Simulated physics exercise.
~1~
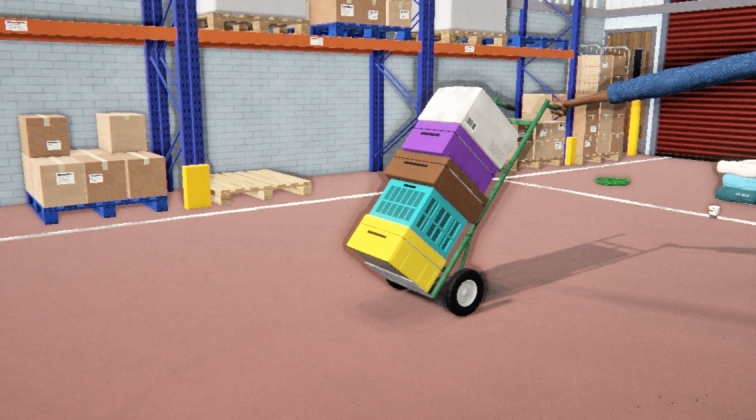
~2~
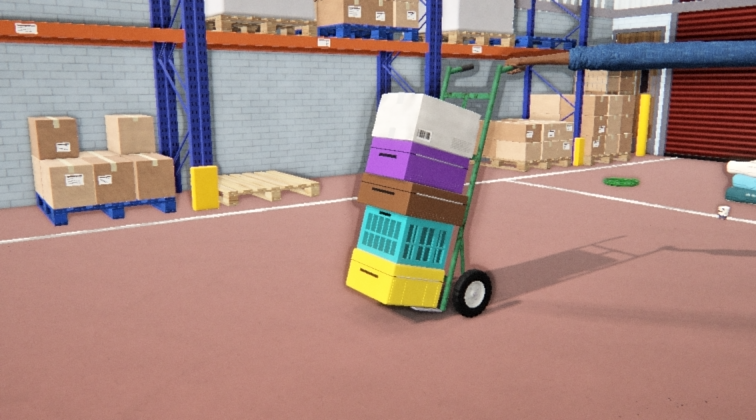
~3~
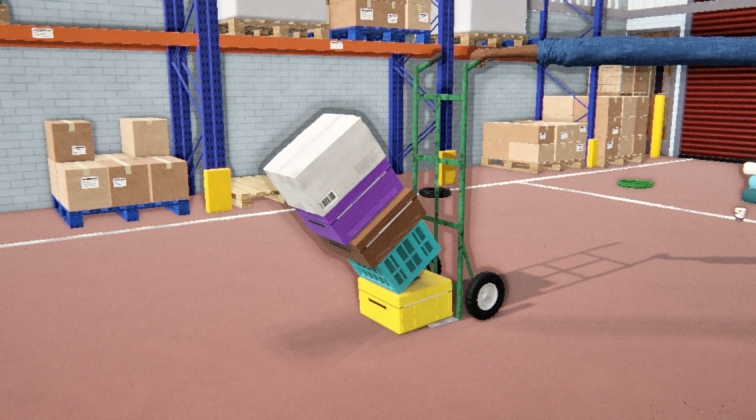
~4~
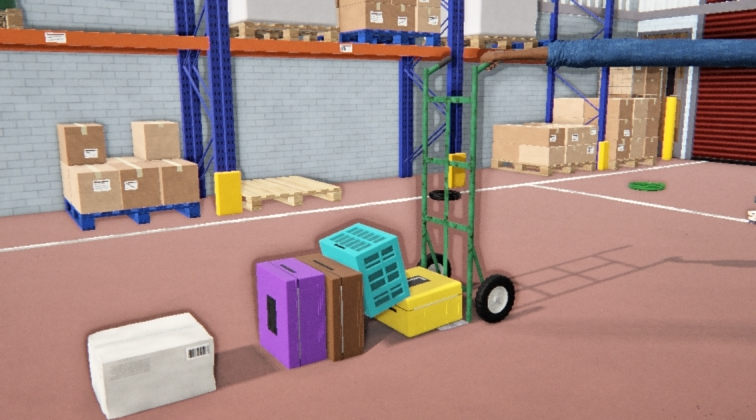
In a warehouse with brick walls and tall racks of cardboard boxes, a green sack truck leans back with five boxes and crates stacked on it. A blue-sleeved arm holds the handle as the truck swings upright, carrying the stack with it. Once the truck stands straight, the upper four items tip away to the left above the yellow toolbox. The white box lands farthest left, while the purple and brown toolboxes end side by side on the floor. The turquoise crate rests tilted against the yellow toolbox, which stays at the truck's base.
